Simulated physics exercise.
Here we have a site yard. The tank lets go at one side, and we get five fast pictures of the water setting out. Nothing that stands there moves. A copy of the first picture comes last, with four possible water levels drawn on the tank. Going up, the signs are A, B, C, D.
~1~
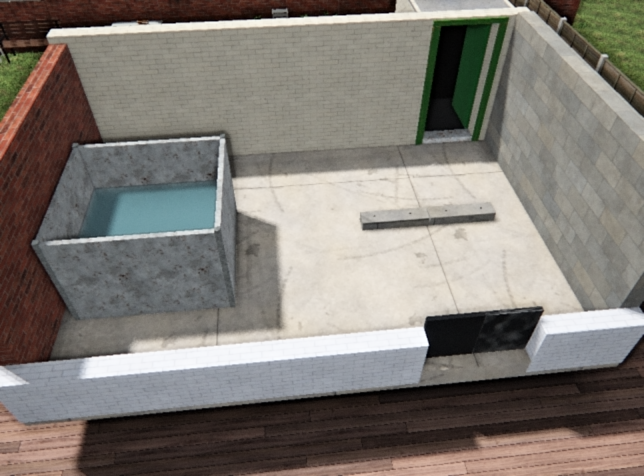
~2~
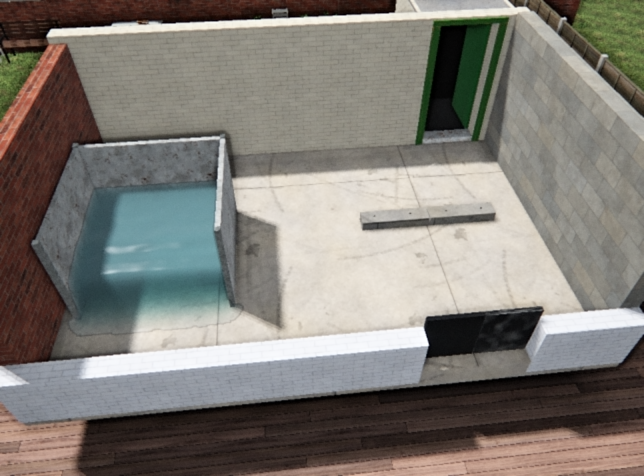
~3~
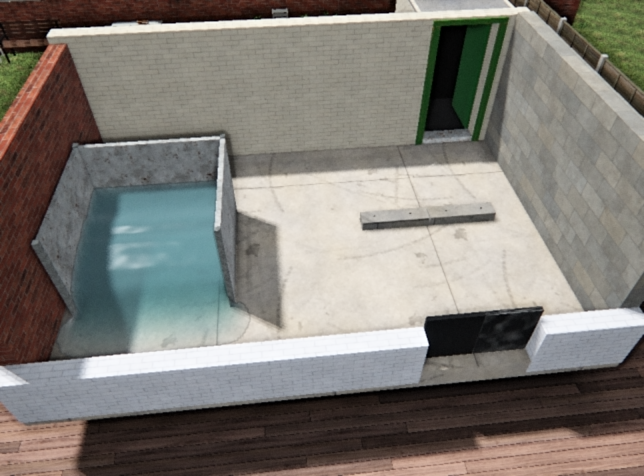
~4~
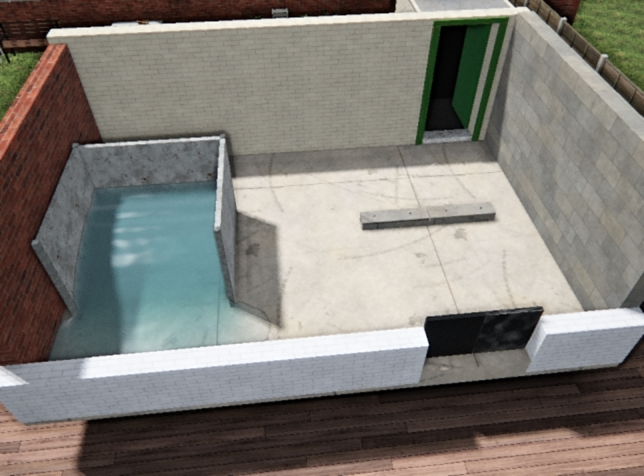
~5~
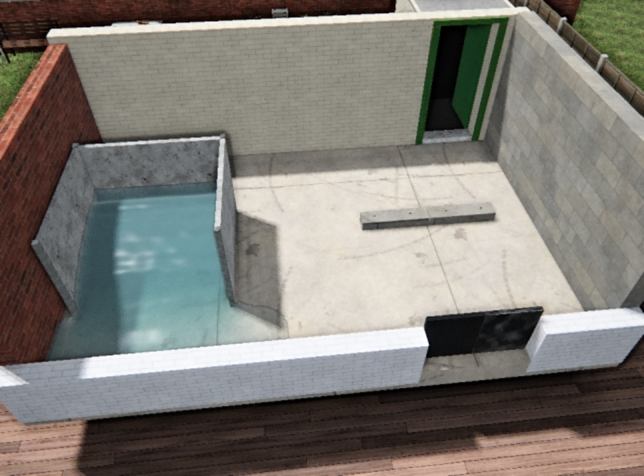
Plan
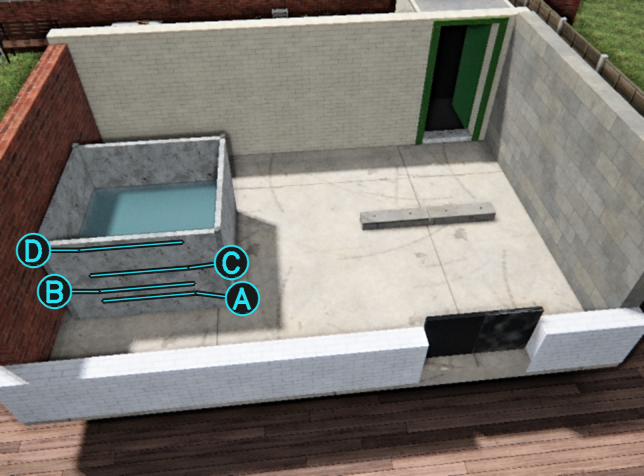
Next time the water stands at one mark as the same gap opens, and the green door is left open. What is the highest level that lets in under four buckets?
B will do.
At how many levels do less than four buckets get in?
Two.
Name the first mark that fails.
That is mark C.
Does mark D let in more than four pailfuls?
Yes, it does.
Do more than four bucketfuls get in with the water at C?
Yes.
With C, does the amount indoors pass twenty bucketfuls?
No, it does not.
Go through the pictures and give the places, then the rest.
Water in the tank at rest, its middle at (153, 224); foot of the green doorway at (446, 142); shut gate at (482, 319), in the first frame.
In the second frame, 2 % of the ground under water, visible out to (234, 310).
In the third frame, 5 % of the ground under water, visible out to (73, 319).
In the fourth frame, 9 % of the ground under water, visible out to (226, 288).
In the fifth frame, 10 % of the ground under water, visible out to (238, 308).
In cyan, A at (150, 297); B at (146, 287); C at (140, 271); D at (130, 246); from the bottom up A, B, C, D.
If A is chosen, nothing gets over.
If B is chosen, a bucket or two gets in.
If C is chosen, about 11 bucketfuls get in.
If D is chosen, dozens of bucketfuls pour in.
